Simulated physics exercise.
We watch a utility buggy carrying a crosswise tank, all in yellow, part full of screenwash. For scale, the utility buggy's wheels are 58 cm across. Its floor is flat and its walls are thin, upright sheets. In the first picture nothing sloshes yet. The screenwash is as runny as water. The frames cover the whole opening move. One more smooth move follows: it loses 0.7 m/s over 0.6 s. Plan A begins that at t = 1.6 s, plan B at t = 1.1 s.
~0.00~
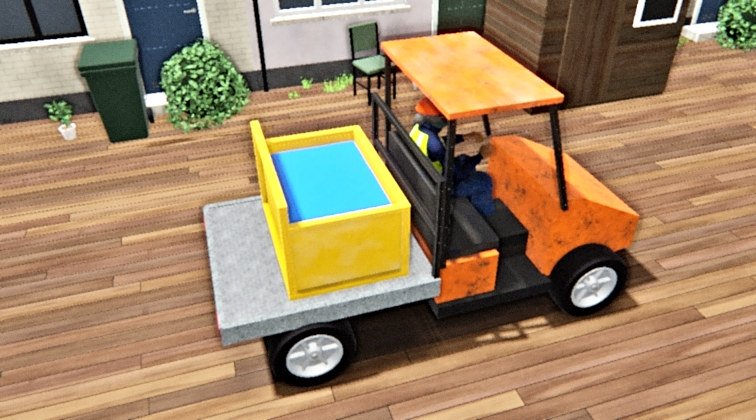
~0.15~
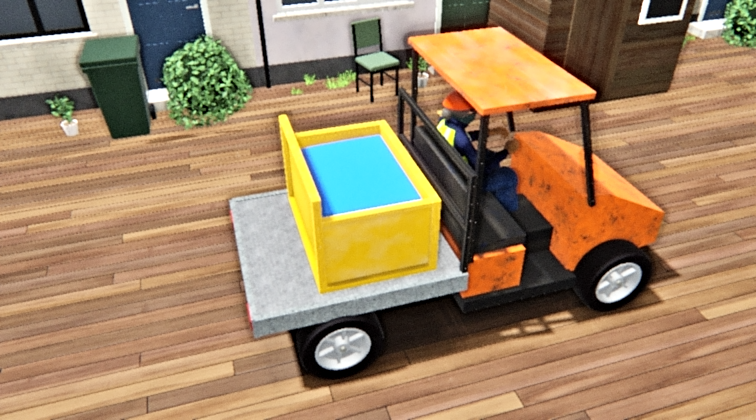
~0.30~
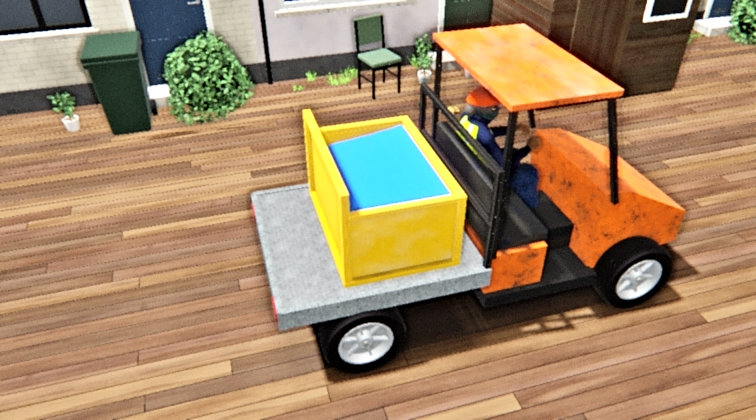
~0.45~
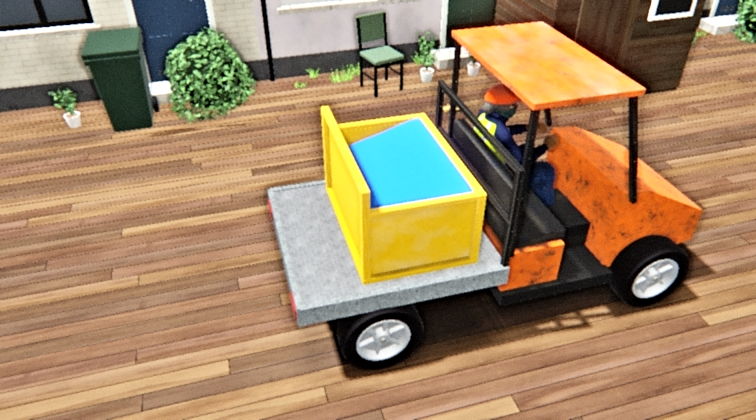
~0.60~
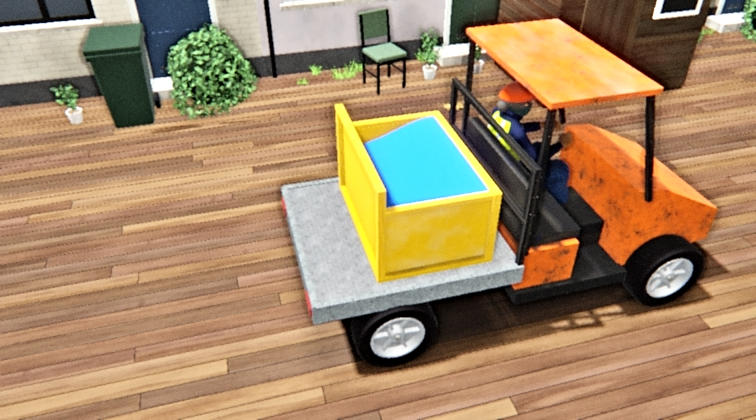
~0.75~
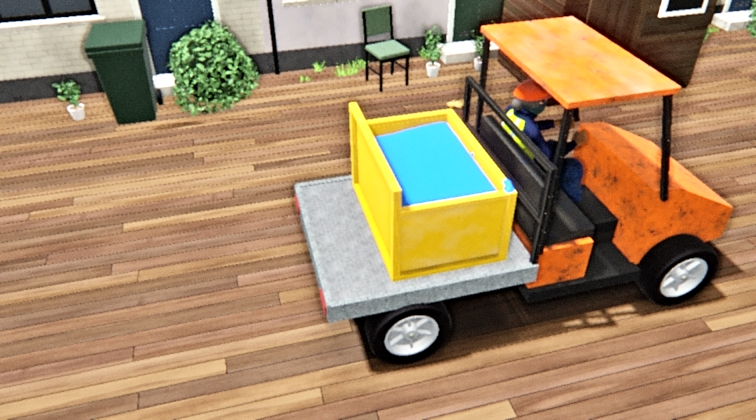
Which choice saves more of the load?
Plan A spills less.
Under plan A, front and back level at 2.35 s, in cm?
About 48 cm in front and 40 cm behind.
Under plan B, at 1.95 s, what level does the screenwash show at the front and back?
About 36 cm in front and 50 cm behind.
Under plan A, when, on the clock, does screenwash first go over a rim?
At about 2.2 s.
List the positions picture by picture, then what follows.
Level at the front (347, 146); level at the back (275, 158); still flat; the front is on the right, levels are read along the far wall; a wheel hub at (316, 361), in the first picture.
Level at the front (374, 141); level at the back (302, 152); still flat, in the second picture.
Level at the front (396, 132); rising 8° towards the front, in the third picture.
Level at the front (414, 122); rising 18° towards the front, in the fourth picture.
Level at the front (428, 121); rising 17° towards the front, in the fifth picture.
Level at the front (441, 128); still flat; a wheel hub at (414, 341), in the sixth picture.
For plan A, 2.35 s in, front 48 cm, middle 41 cm, back 40 cm above the floor; no loss so far.
For plan A, 5.18 s in, there is no loss.
For plan B, 1.95 s in, front 37 cm, middle 41 cm, back 50 cm above the floor; the loss stands at 4 per cent, over the front.
For plan B, 4.68 s in, the loss stands at 5 per cent, over the front, 15 of 316 litres.
